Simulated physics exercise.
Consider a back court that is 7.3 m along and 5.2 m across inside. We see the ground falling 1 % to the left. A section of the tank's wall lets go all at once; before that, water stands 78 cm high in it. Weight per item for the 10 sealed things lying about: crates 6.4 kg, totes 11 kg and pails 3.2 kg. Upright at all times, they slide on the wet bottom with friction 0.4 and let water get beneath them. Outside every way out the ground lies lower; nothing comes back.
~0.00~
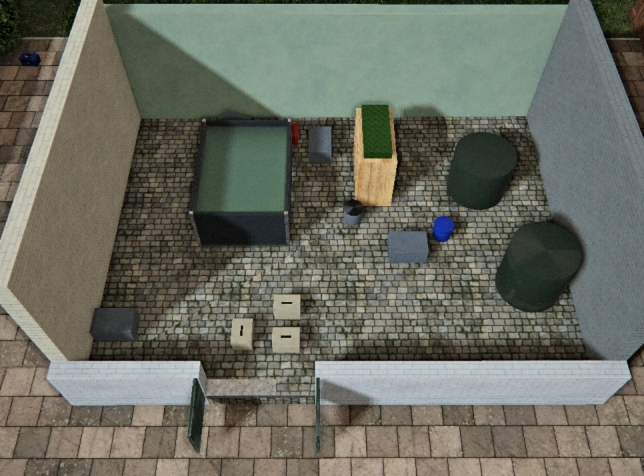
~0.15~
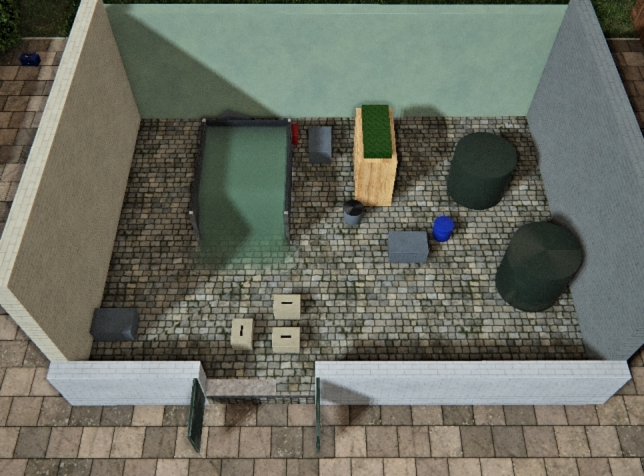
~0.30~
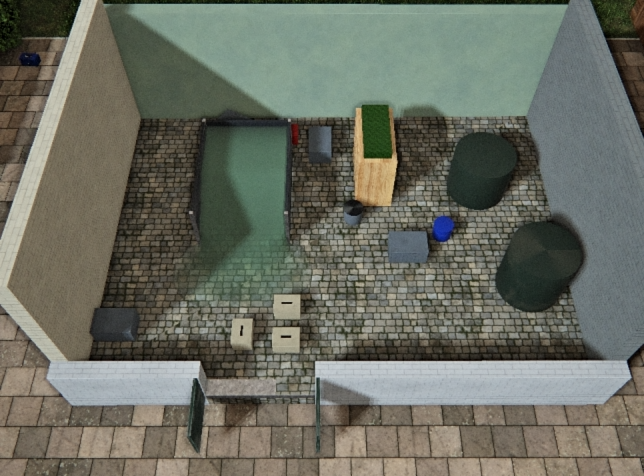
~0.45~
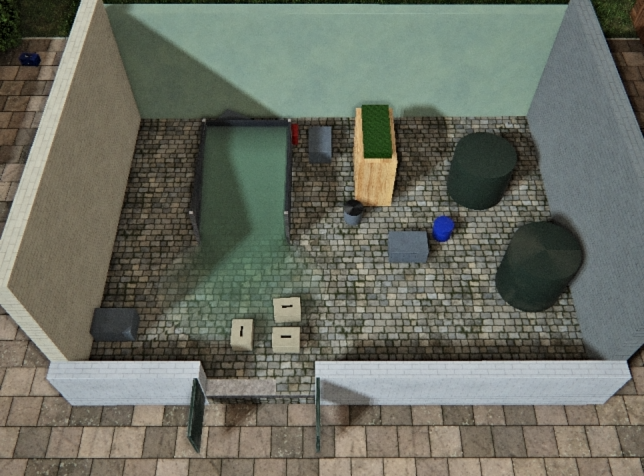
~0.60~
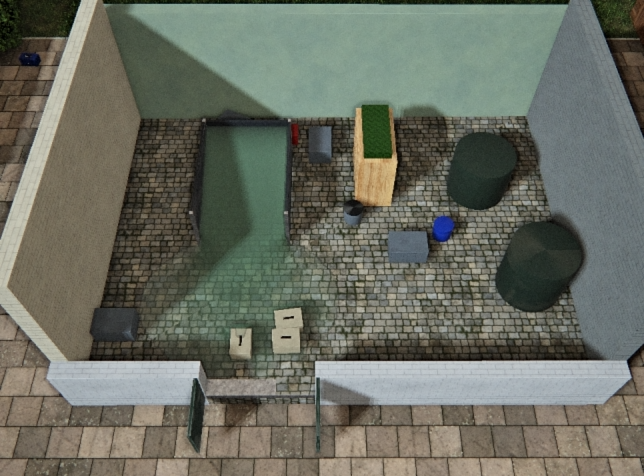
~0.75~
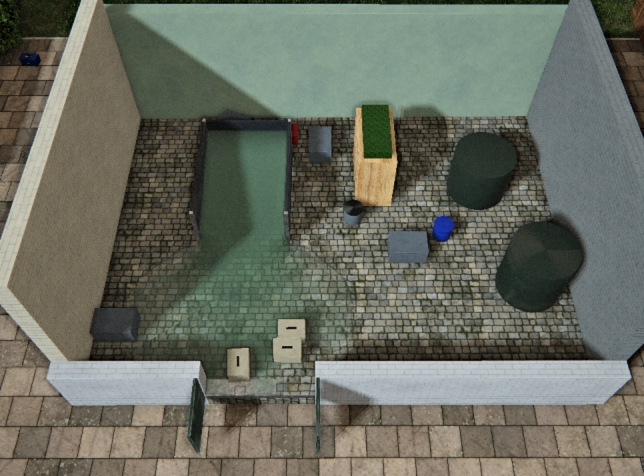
Walled cobbled courtyard seen from above, water spreading from the open front of a dark tank and nudging pale boxes toward the gateway.
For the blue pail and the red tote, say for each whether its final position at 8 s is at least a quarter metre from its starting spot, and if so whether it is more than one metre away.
Blue pail - no. Red tote - no.
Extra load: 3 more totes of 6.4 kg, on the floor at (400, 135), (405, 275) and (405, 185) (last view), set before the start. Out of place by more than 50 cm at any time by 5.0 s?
Lab note - in order: Below threshold / below threshold / below threshold.
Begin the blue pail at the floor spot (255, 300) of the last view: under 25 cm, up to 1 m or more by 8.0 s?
Put there, it wanders off a long way.
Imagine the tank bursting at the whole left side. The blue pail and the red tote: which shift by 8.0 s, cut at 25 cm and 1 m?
Blue pail: Roughly where it was; red tote: Washed well away.
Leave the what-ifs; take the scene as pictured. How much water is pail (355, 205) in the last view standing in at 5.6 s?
0 cm.
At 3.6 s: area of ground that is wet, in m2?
Close to 22 m2, I'd say.
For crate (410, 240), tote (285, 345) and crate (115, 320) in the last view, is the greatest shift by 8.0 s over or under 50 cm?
Within, beyond, beyond.
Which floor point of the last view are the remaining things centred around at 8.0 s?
It sits at about (325, 177).
After 1.6 s the blue pail is near (444, 224), 0.0 m from its start, aground; the red tote is near (287, 130), 0.0 m from its start, aground; 2 of 10 are out; 2 afloat.
After 3.6 s the blue pail is near (444, 224), 0.0 m from its start, aground; the red tote is near (287, 130), 0.0 m from its start, aground; 3 of 10 are out; 1 afloat.
After 5.6 s the blue pail is near (444, 224), 0.0 m from its start, aground; the red tote is near (287, 130), 0.0 m from its start, aground; 3 of 10 are out; 2 afloat.
After 8.0 s the blue pail is near (444, 224), 0.0 m from its start, aground; the red tote is near (291, 130), 0.1 m from its start, aground; 3 of 10 are out; 2 afloat.
